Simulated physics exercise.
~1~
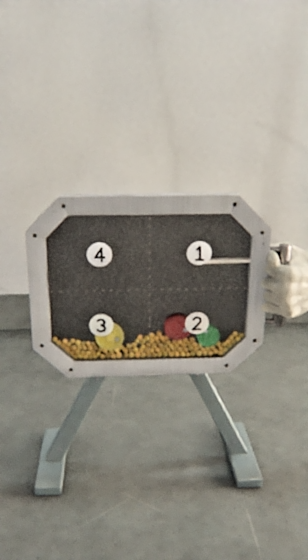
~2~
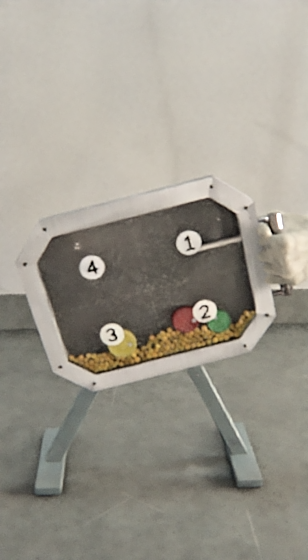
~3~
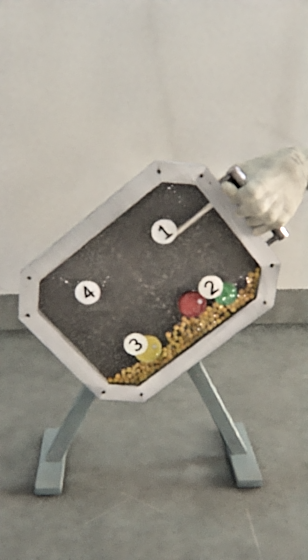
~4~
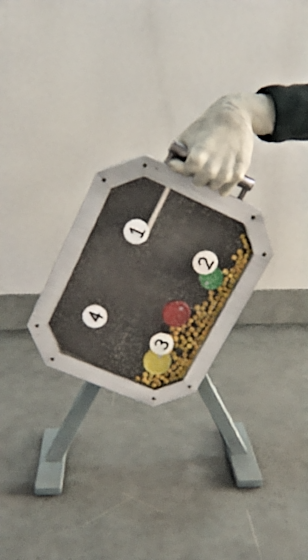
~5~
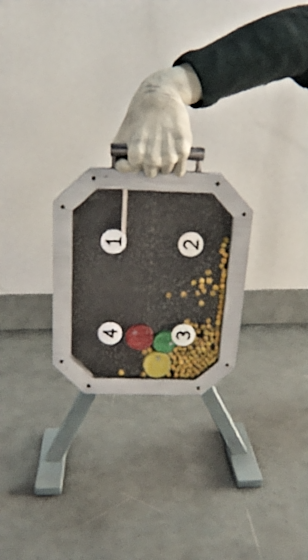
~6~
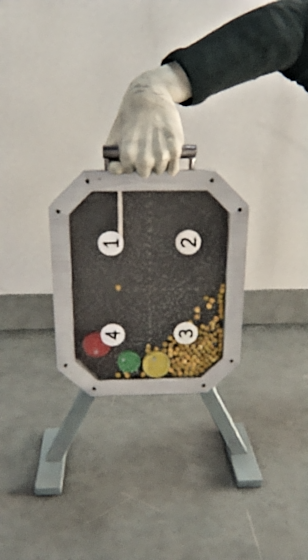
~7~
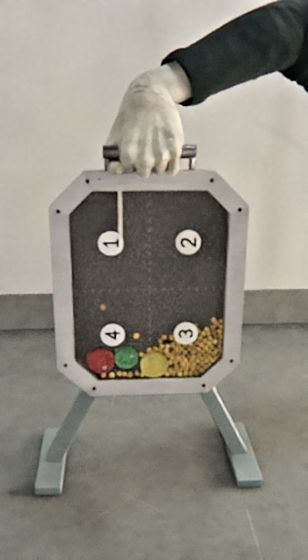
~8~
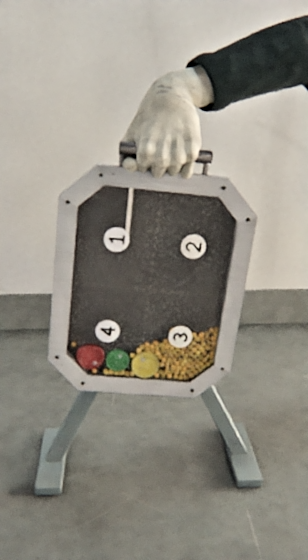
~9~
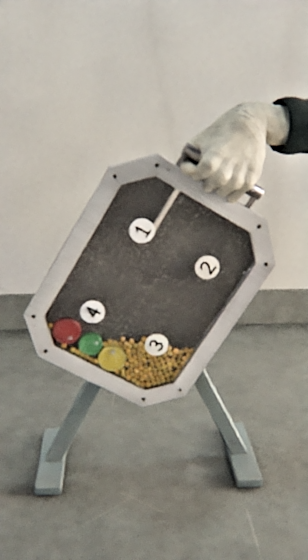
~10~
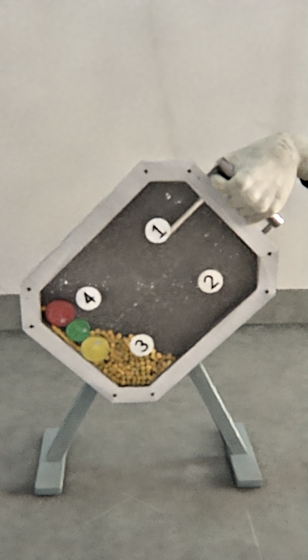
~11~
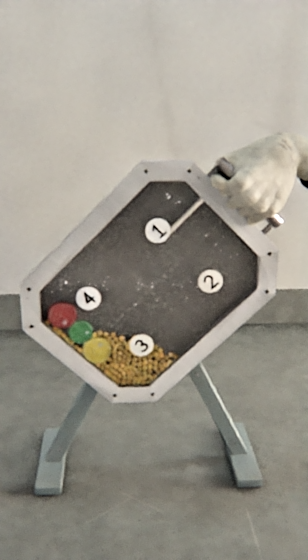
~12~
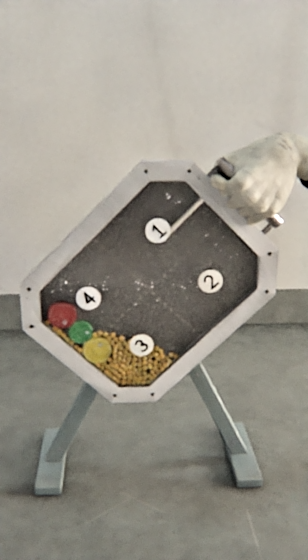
The clip shows a gloved hand turning an upright framed box of small yellow beads and three coloured discs anticlockwise onto its end, then partway back. The contents slide right, then down and left, settling at the lower left with the box tilted and the red disc highest.
